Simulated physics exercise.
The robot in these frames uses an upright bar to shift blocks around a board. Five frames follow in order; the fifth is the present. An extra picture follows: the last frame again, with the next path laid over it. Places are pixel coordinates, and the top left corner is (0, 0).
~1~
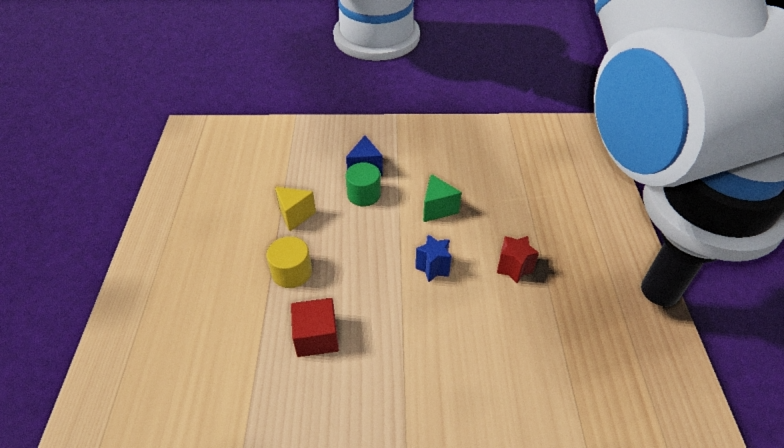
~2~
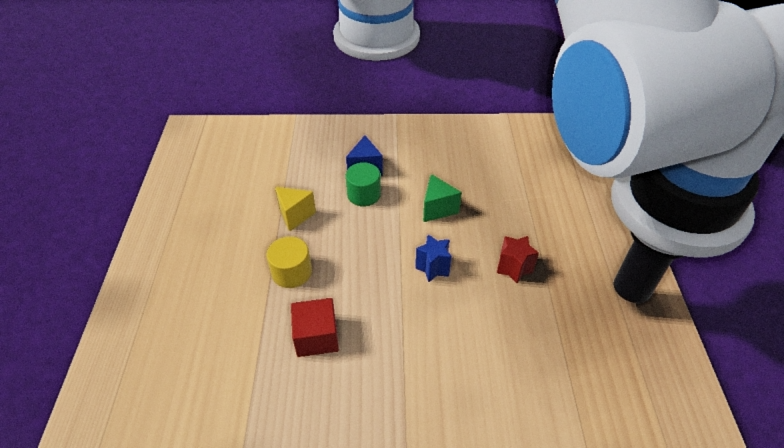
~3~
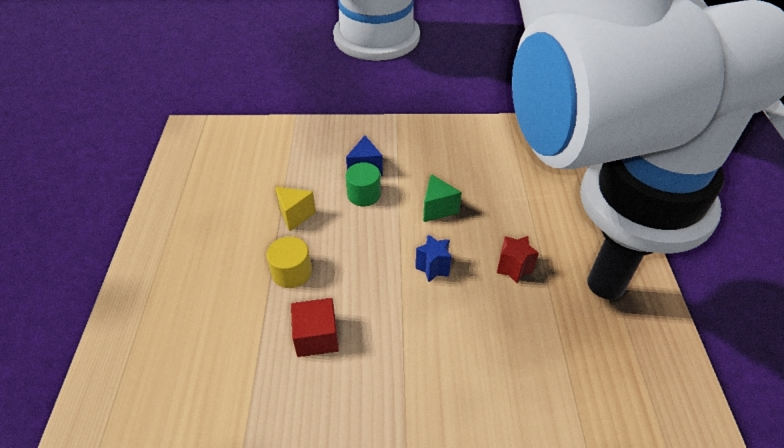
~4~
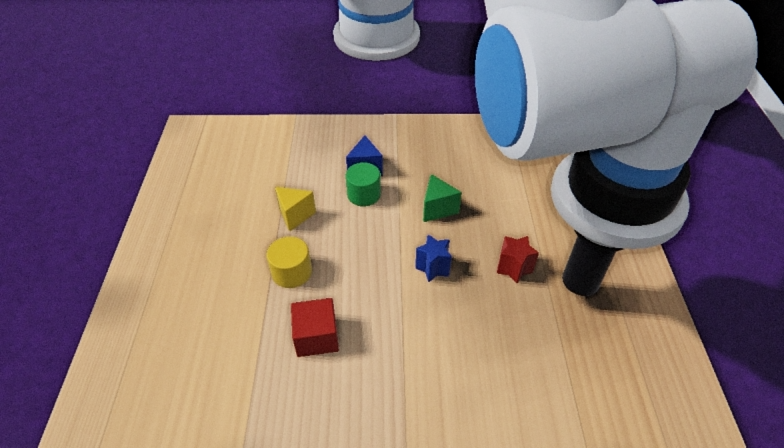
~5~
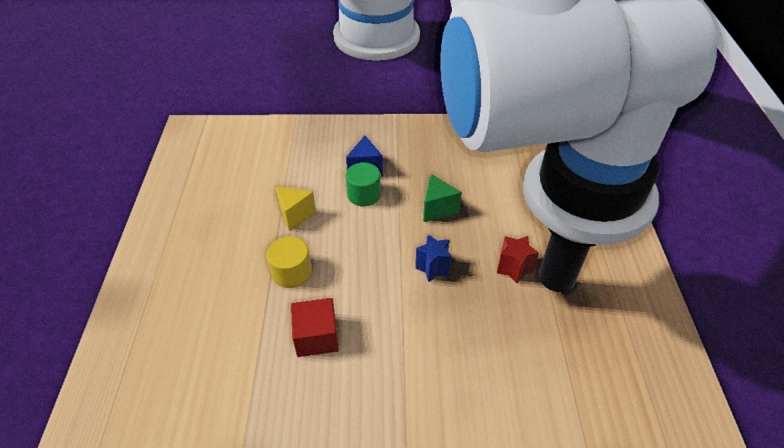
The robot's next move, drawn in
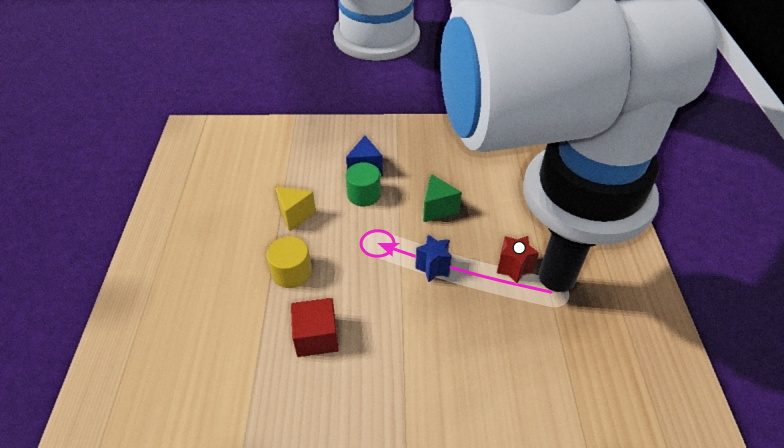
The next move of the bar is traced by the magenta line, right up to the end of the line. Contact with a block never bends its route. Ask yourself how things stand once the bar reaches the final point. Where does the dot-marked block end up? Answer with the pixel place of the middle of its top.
(492, 233)
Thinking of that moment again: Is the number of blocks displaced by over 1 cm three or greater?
Answer: No.
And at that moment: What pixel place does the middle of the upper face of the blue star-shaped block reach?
I'd expect the centre of its top face to be at (350, 233).
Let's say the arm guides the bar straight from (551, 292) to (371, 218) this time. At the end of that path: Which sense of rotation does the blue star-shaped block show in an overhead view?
Seen from overhead, it turns anticlockwise.
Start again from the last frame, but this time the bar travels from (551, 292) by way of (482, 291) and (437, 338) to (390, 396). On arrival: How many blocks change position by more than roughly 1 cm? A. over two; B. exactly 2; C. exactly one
I choose C.
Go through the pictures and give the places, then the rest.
The first frame shows bar tip (660, 291); block tops, blue star-shaped block (435, 247); green triangle (439, 189); red star-shaped block (519, 248).
The second frame shows bar (632, 288); blocks unchanged.
The third frame shows bar (606, 285); blocks unchanged.
The fourth frame shows bar (581, 281); blocks unchanged.
The fifth frame shows bar (557, 278); blue star-shaped block (435, 247); green triangle (439, 189); red star-shaped block (519, 248).
Path on the board, from (551, 292) through (460, 270) to (378, 243); the dot is on the red star-shaped block.
On the path given first. One third of the way, bar (492, 263); red star-shaped block (496, 234), turned 50° clockwise.
Two thirds of the way, bar (433, 247); blue star-shaped block (403, 241); red star-shaped block (492, 233), turned 70° clockwise.
At the end, bar (377, 228); blue star-shaped block (350, 233), turned 25° anticlockwise; green triangle in place; red star-shaped block (492, 233), turned 70° clockwise.
